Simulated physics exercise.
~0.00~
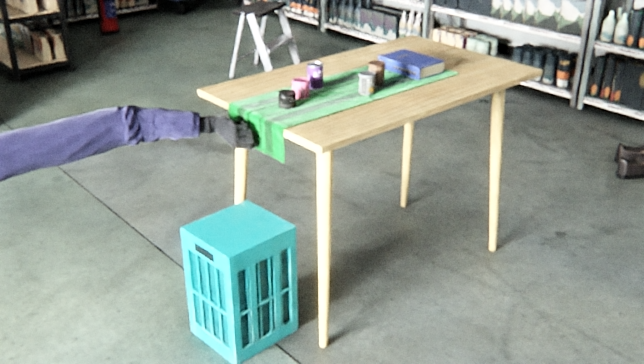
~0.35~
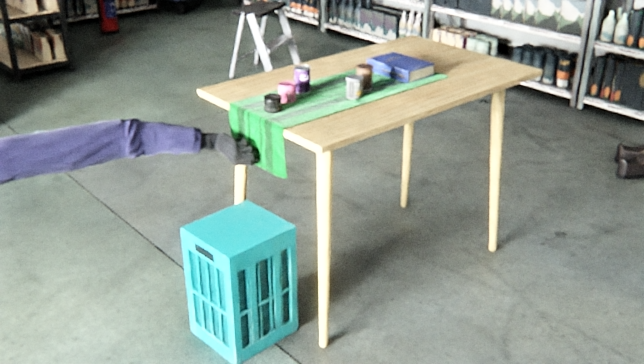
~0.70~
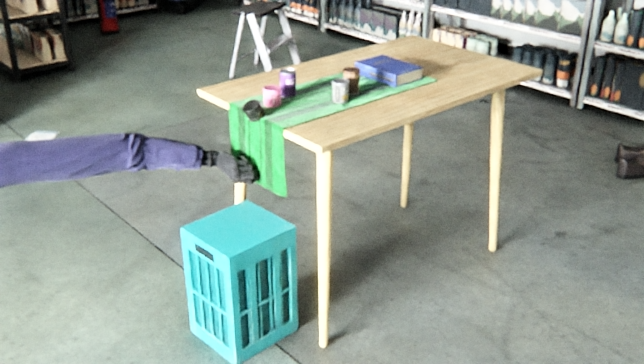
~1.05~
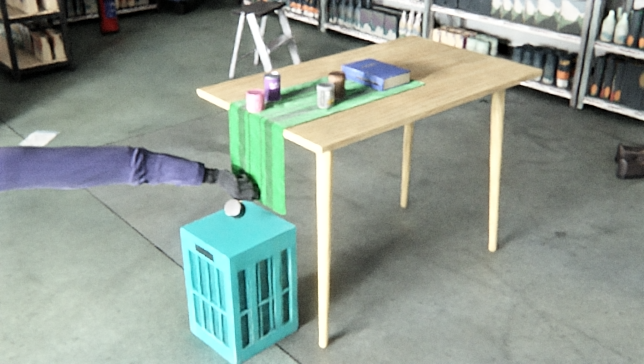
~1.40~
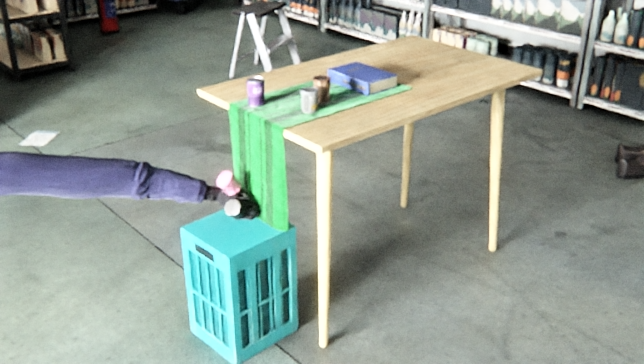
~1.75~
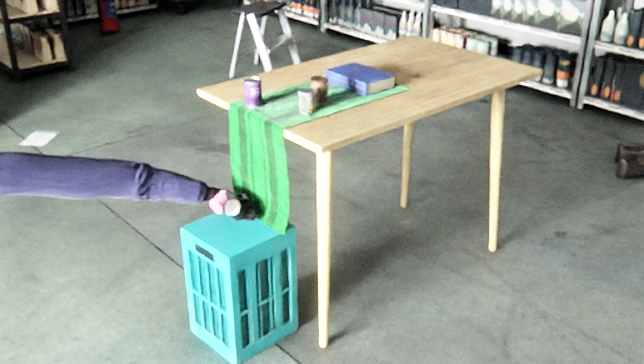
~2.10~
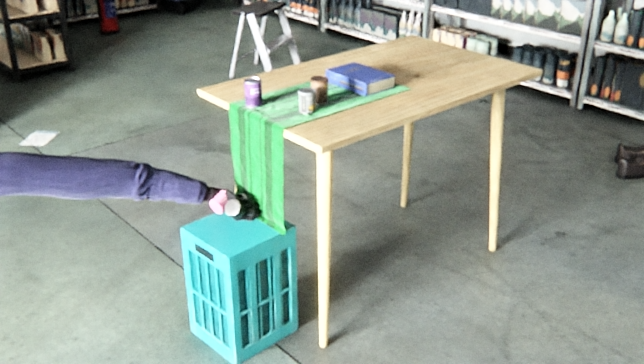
Green cloth being pulled down off a table by a gloved hand, two small pots dropping, other containers and blue book remaining.
